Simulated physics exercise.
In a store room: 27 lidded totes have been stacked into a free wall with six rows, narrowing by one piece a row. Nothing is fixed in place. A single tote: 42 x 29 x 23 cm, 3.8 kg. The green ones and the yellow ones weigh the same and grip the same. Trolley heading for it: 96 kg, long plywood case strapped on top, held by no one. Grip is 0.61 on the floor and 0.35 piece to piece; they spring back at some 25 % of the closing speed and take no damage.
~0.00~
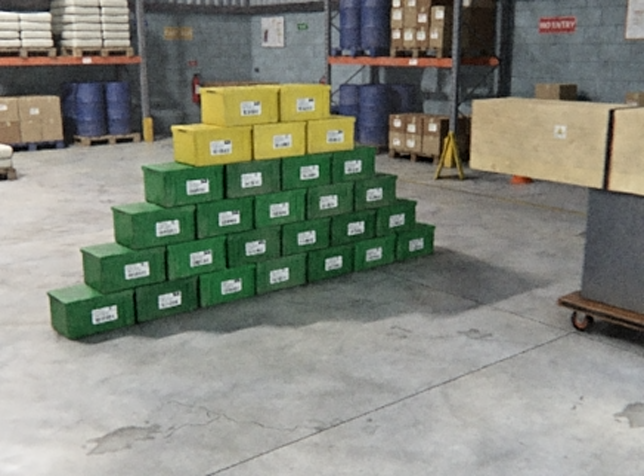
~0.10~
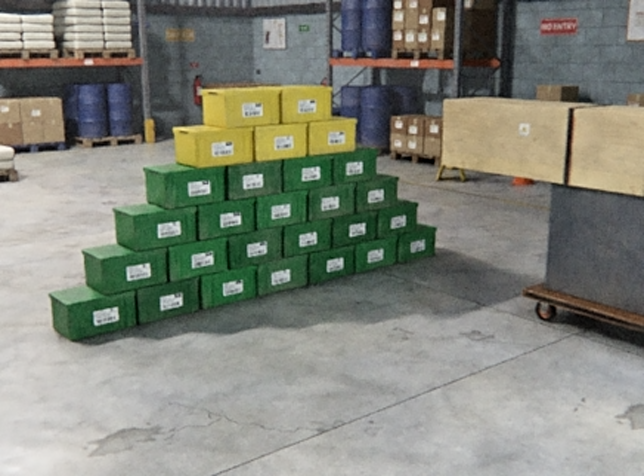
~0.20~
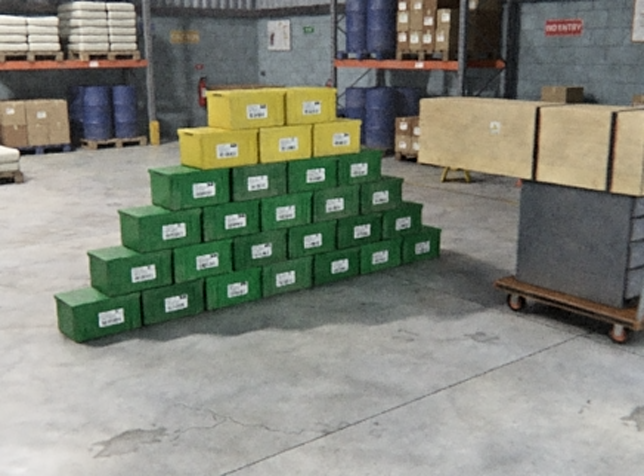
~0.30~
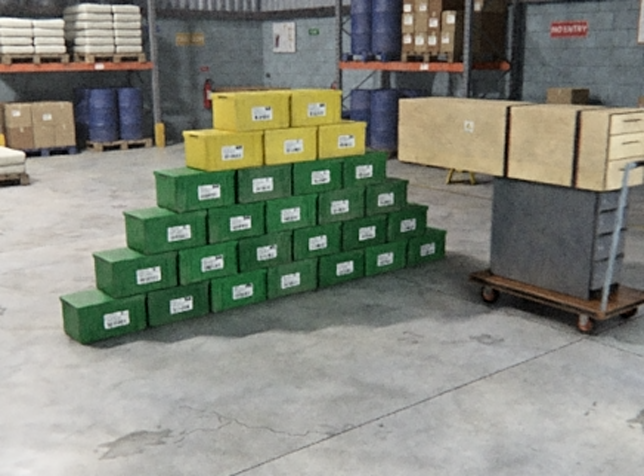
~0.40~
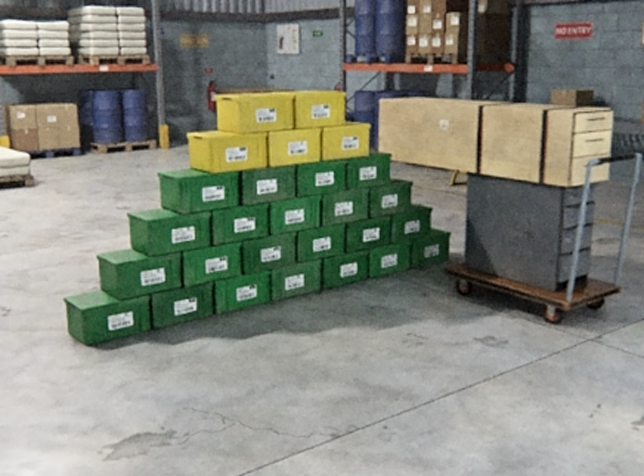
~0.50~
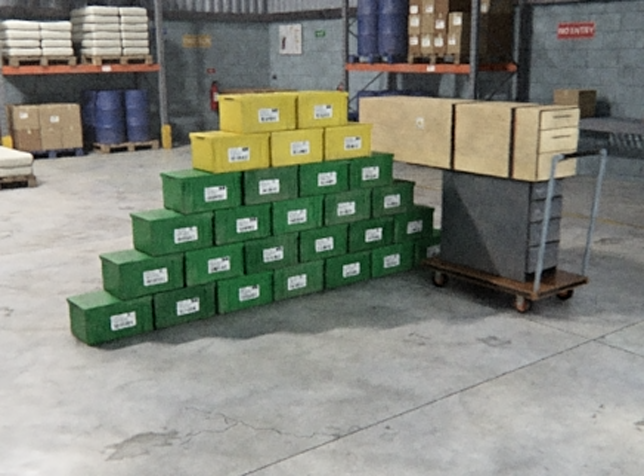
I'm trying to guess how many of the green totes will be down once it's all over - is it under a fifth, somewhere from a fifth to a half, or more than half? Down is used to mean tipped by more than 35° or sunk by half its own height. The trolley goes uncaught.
I'd say under a fifth of them.
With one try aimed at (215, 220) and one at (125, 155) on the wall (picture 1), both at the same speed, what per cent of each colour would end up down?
First try then second: Green 40 and 0, yellow 100 and 0 per cent.
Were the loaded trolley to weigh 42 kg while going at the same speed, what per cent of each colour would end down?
Colour by colour that makes green 0, yellow 0 percent.
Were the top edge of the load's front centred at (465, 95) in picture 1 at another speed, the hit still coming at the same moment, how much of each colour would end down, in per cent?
Result - green: 0%; yellow: 0%.
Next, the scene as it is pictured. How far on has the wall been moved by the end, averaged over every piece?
25 cm or so.
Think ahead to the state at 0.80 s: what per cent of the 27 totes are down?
0 per cent at that moment.
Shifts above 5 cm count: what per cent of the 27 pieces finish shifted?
That is 20 per cent.
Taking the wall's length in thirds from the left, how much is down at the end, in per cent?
Going left to right, I get 0, 0 and 30 percent.
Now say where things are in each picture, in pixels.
In the first frame (we follow the side turned to the camera; the camera pans a little), load (479, 122) 83 cm short of the wall; top green tote (255, 178); top yellow tote (307, 104); no piece has moved.
In the second frame, load (449, 120) 56 cm short of the wall; top green tote (257, 180).
In the third frame, load (426, 119) 30 cm short of the wall; top green tote (261, 181).
In the fourth frame, load (405, 118) 42 mm short of the wall; top green tote (266, 183).
In the fifth frame, load (384, 118) 22 cm into the wall's line; top green tote (270, 185).
In the sixth frame, load (364, 116) 47 cm into the wall's line; top green tote (273, 185); top yellow tote (324, 110); no piece has moved.
Around 0.80 s, load 1.14 m past the wall's line, still rolling; none of the 22 green totes down (0 of 27 in all colours); top green tote unmoved.
Around 1.14 s, load 1.69 m past the wall's line, still rolling; none of the 22 green totes down (0 of 27 in all colours); top green tote unmoved.
Around 1.90 s, load 2.48 m past the wall's line, still rolling; 1 of the 22 green totes down (1 of 27 in all colours); top green tote unmoved.
Finally (3.4 s), load 2.92 m past the wall's line, still rolling; 2 of the 22 green totes down (2 of 27 in all colours); top green tote unmoved; top yellow tote unmoved. That is 9 per cent. Seen by the last camera, middles, top green tote near (260, 182), top yellow tote near (311, 109).
